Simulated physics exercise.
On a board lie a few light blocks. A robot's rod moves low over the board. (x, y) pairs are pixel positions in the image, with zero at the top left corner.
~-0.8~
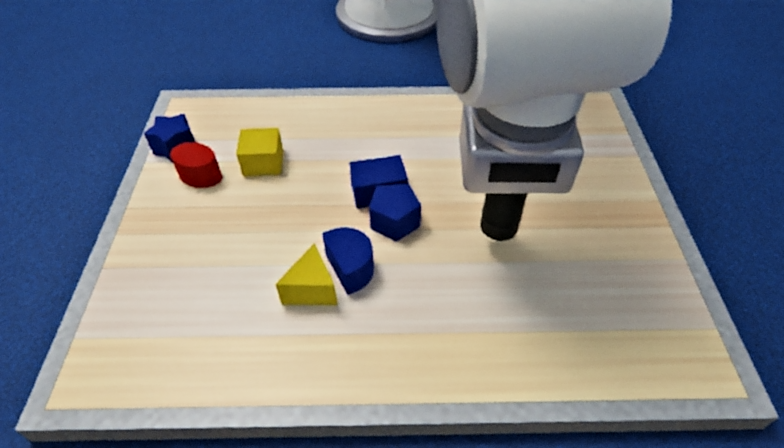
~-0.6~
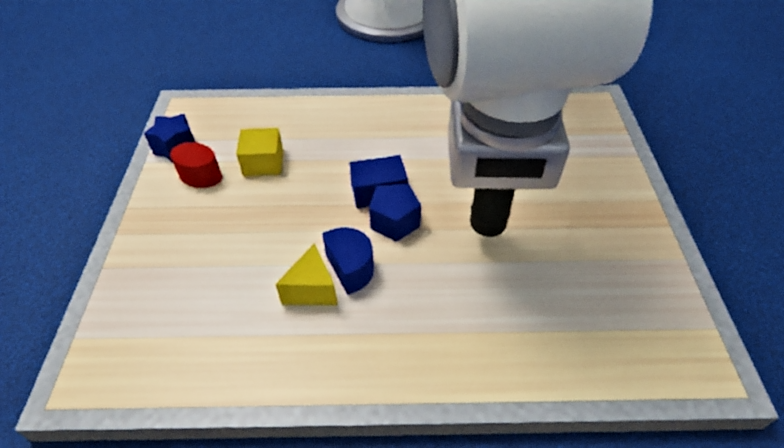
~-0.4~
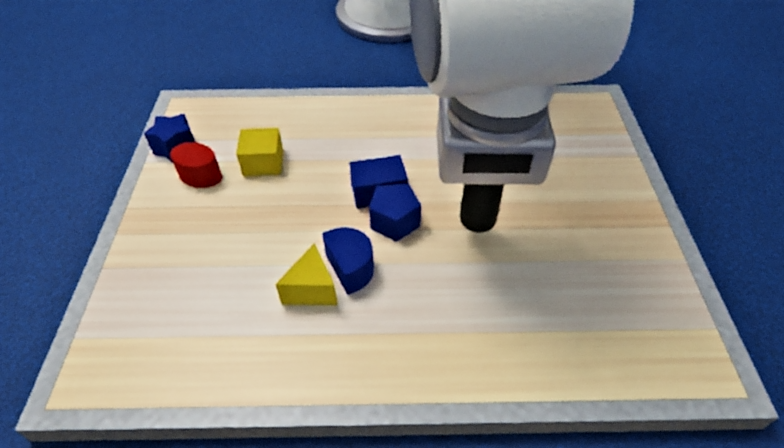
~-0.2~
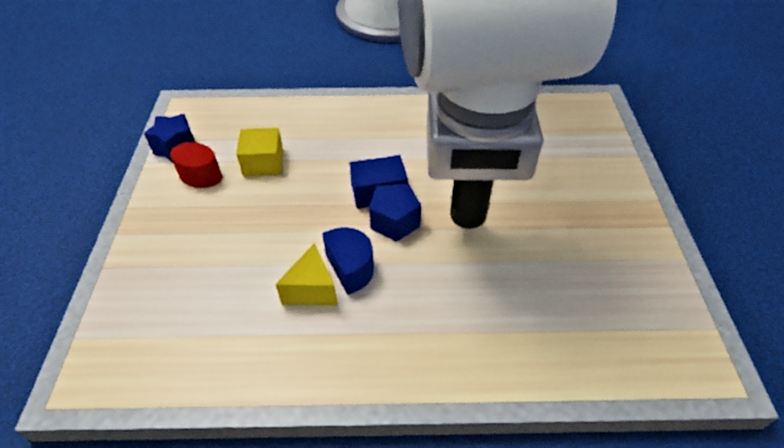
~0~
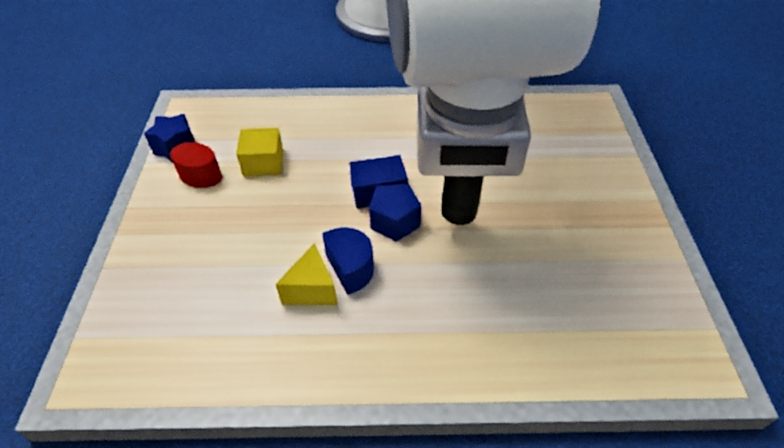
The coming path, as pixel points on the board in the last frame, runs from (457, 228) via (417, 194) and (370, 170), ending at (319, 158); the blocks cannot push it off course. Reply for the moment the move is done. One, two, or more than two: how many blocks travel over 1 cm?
When the path ends, I think you'll find one block out of place by more than 1 cm.
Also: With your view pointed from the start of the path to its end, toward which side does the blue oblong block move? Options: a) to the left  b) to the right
a (to the left)
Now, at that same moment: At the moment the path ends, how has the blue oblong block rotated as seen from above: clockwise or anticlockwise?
Seen from overhead, it turns anticlockwise.
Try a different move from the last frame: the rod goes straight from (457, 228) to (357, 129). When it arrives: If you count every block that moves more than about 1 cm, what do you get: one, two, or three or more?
I expect just one block to be moved by more than 1 cm.
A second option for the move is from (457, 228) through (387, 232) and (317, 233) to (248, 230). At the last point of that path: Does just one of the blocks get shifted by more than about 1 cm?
I'd say yes.
What follows on the original path. One third of the way, rod (417, 178); blue oblong block (370, 170).
Two thirds of the way, rod (369, 155); blue oblong block (328, 163), turned 30° anticlockwise.
At the end, rod (317, 142); blue oblong block (308, 166), turned 60° anticlockwise; blue pentagonal block still.
